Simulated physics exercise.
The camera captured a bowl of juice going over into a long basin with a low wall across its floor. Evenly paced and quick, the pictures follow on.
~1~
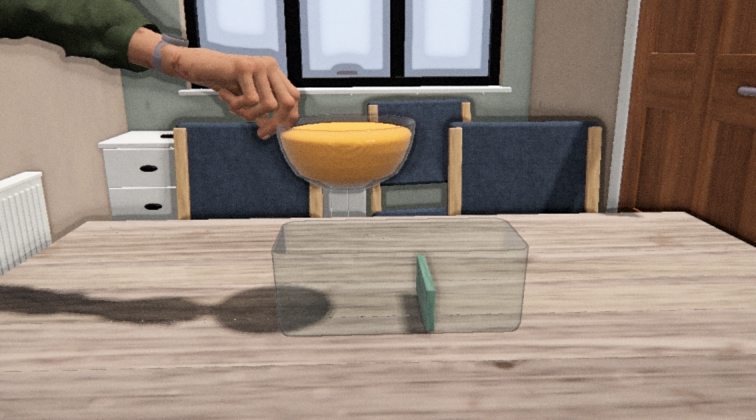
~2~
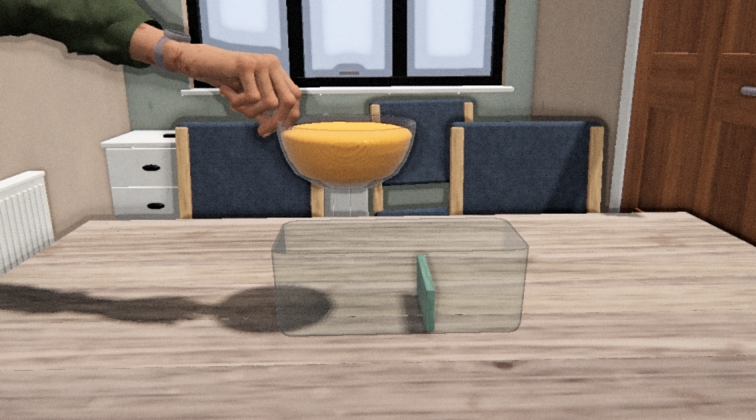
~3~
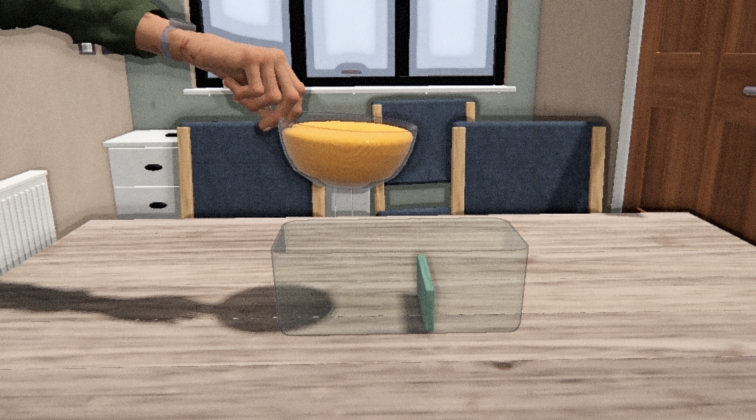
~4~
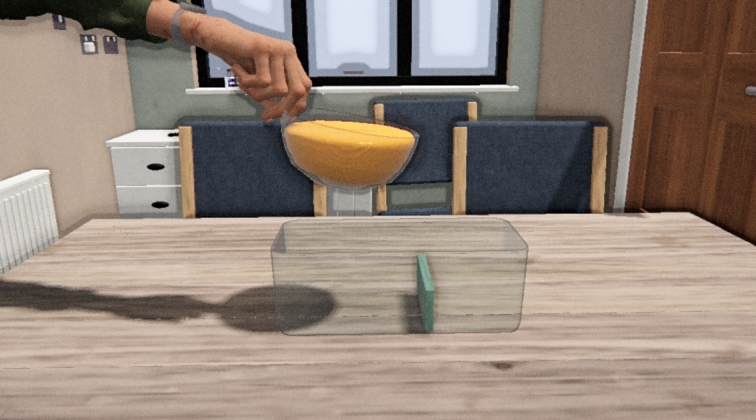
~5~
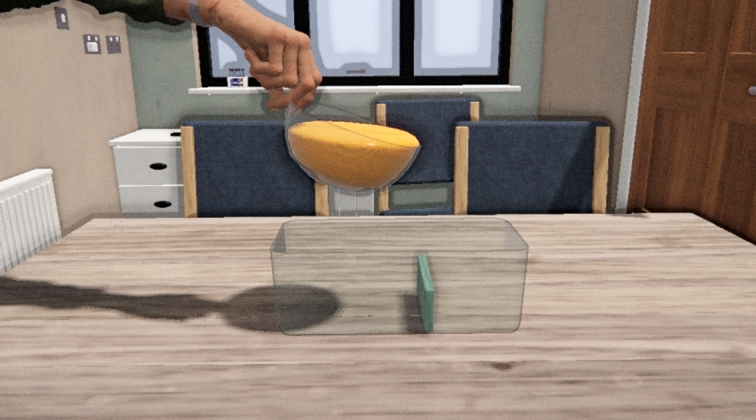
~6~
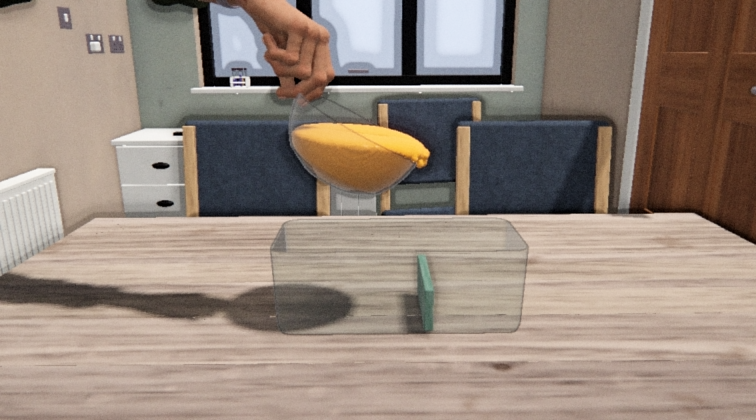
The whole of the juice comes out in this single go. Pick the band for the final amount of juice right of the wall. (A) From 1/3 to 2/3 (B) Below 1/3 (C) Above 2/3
A.
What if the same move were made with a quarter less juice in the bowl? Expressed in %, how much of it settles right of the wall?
I'd reckon close to 55 %.
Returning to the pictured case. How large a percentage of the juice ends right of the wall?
Share: Roughly 55 %.
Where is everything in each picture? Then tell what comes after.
The first frame shows tilt 0°; pouring edge (414, 123); surface from (281, 132) to (411, 130); the long basin's rim runs from (278, 238) to (517, 234); the wall's top is at (425, 272).
The second frame shows tilt 1°; pouring edge (414, 124); surface from (281, 131) to (412, 131).
The third frame shows tilt 5°; pouring edge (416, 129); surface from (283, 128) to (413, 133).
The fourth frame shows tilt 12°; pouring edge (417, 136); surface from (286, 126) to (415, 136).
The fifth frame shows tilt 20°; pouring edge (419, 146); surface from (289, 127) to (420, 141); 1 per cent is over the edge.
The sixth frame shows tilt 30°; pouring edge (418, 159); surface from (293, 129) to (412, 148); 6 per cent is over the edge.
A moment on, the bowl is tipped on its side and 20 per cent is still to pour, 1 is left of the wall and 45 right of it.
Next, the bowl is tipped on its side and 2 per cent is still to pour, 20 is left of the wall and 45 right of it.
Then the bowl is tipped on its side and 0 per cent is still to pour, 28 is left of the wall and 61 right of it.
Later the bowl is tipped on its side and 0 per cent is still to pour, 32 is left of the wall and 56 right of it.
At rest 32 per cent lies left of the wall, 56 right of it and 11 outside.
